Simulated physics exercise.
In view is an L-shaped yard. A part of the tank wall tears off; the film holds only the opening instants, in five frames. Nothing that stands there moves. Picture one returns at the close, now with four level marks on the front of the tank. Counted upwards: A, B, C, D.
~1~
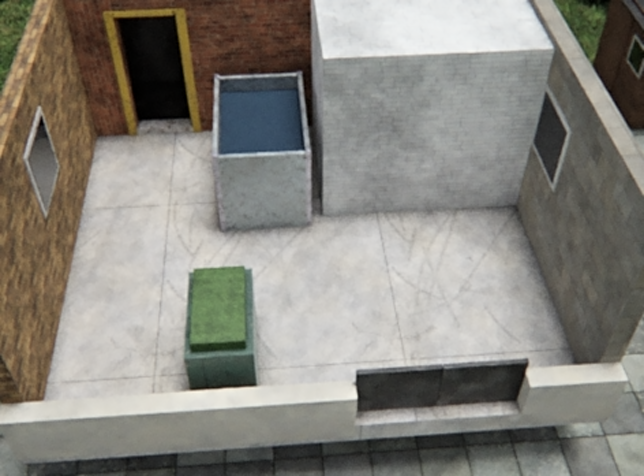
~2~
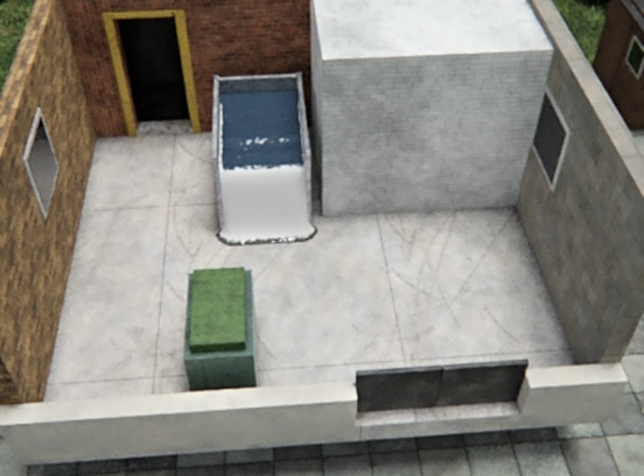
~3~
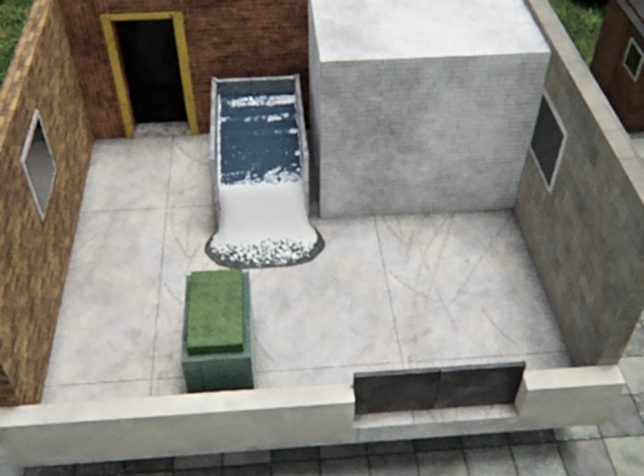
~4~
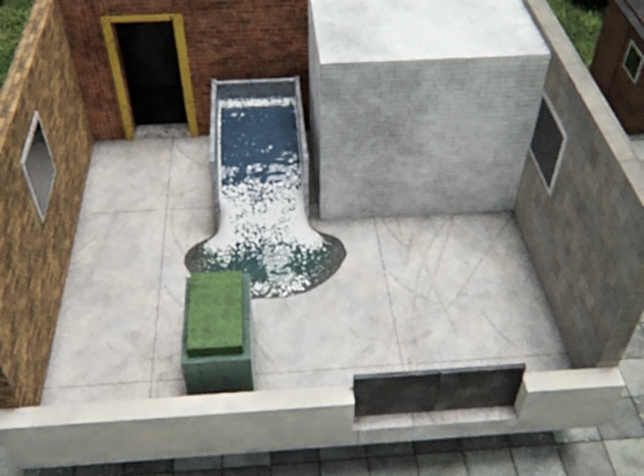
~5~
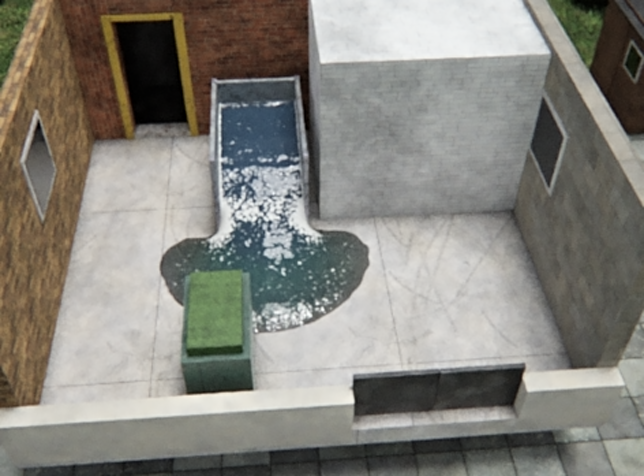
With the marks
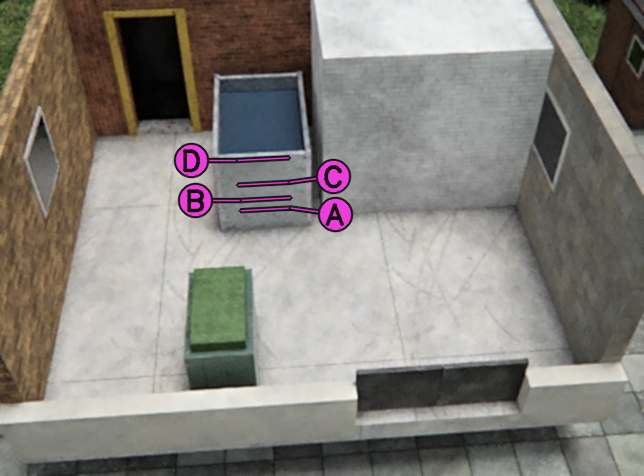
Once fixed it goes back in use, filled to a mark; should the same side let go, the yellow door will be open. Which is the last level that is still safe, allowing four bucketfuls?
Level C just does it.
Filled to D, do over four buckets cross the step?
Yes.
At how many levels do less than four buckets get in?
Three of the four.
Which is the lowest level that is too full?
The answer is D.
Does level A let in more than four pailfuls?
No.
On the marked copy, A at (265, 209); B at (265, 199); C at (264, 183); D at (262, 159); from the bottom up A, B, C, D.
Choosing A, nothing gets over.
Choosing B, nothing gets over.
Choosing C, a splash gets over, under a bucket.
Choosing D, about 11 bucketfuls get in.
